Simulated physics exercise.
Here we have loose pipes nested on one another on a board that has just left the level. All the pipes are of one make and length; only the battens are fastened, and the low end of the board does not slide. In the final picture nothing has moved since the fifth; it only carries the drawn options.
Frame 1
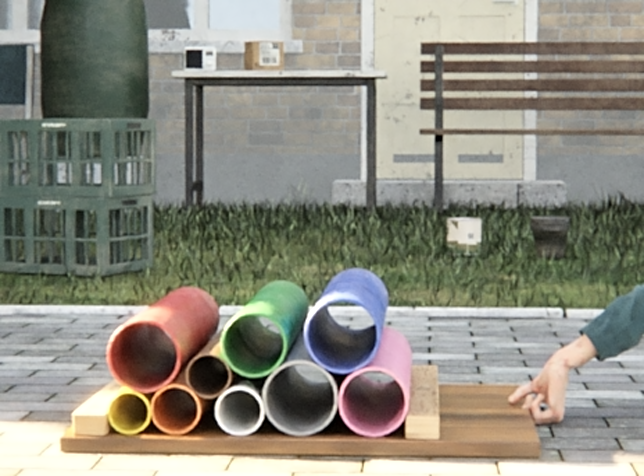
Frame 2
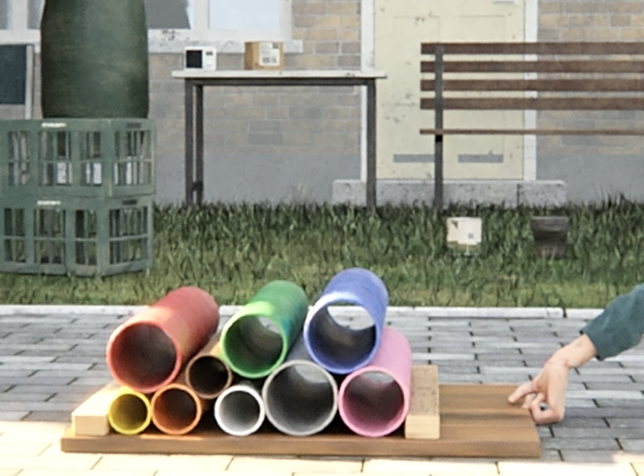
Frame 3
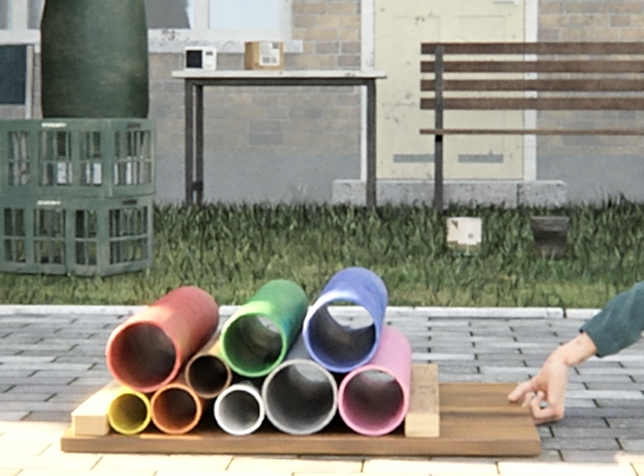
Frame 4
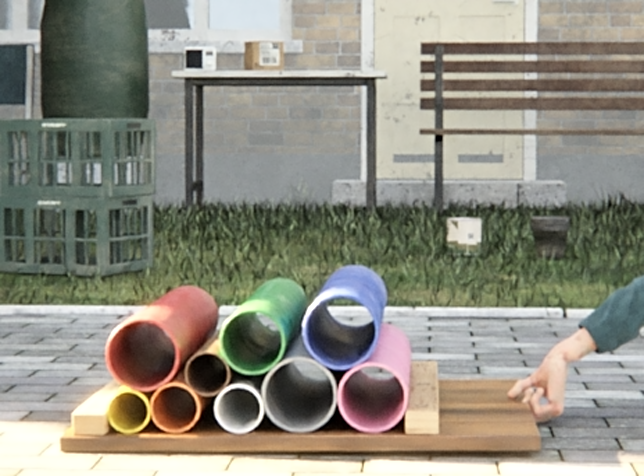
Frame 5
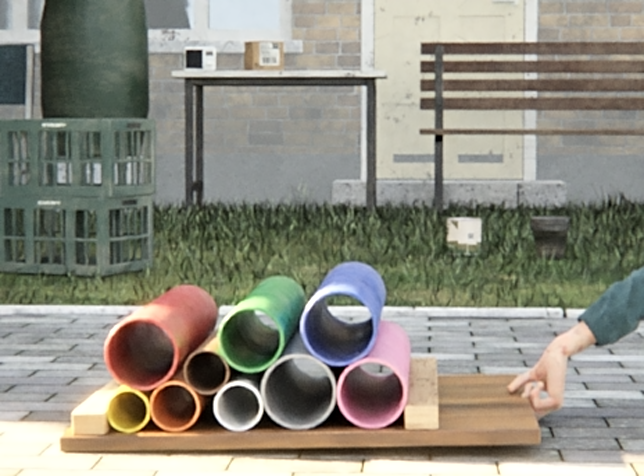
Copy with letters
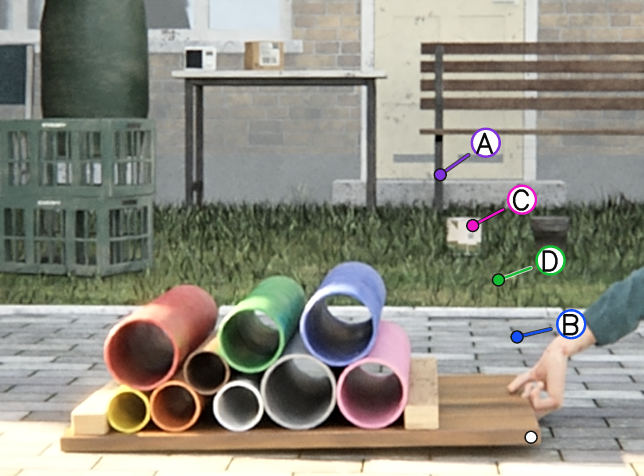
A hand at right slightly lifting the end of a wooden board stacked with colourful pipes on a paved yard.
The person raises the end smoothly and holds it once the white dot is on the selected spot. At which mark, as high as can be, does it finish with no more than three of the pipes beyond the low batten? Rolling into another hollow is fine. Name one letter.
No higher than C.
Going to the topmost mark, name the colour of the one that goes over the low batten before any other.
First is the red one.
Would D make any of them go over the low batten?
At D: Yes.
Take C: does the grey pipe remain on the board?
Yes, with C.
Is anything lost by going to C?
Yes.
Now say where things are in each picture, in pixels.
Brown pipe (209, 376); red pipe (144, 356); blue pipe (343, 335), in the first picture.
Blue pipe (343, 335); green pipe (254, 344), in the second picture.
Board (310, 404); pink pipe (373, 400); white pipe (240, 410), in the third picture.
Board (310, 402); orange pipe (175, 408), in the fourth picture.
Board (310, 399); orange pipe (175, 406), in the fifth picture.
On the copy, A at (441, 175); B at (517, 337); C at (473, 226); D at (499, 280); the white dot at (531, 437).
On C. First, board at 17°.
Then, board at 28°.
Finally, board at 28°, three over the low batten (brown, red, green).
By contrast, A four over the low batten (brown, red, blue, green); B three over the low batten (brown, red, green); D three over the low batten (brown, red, green).
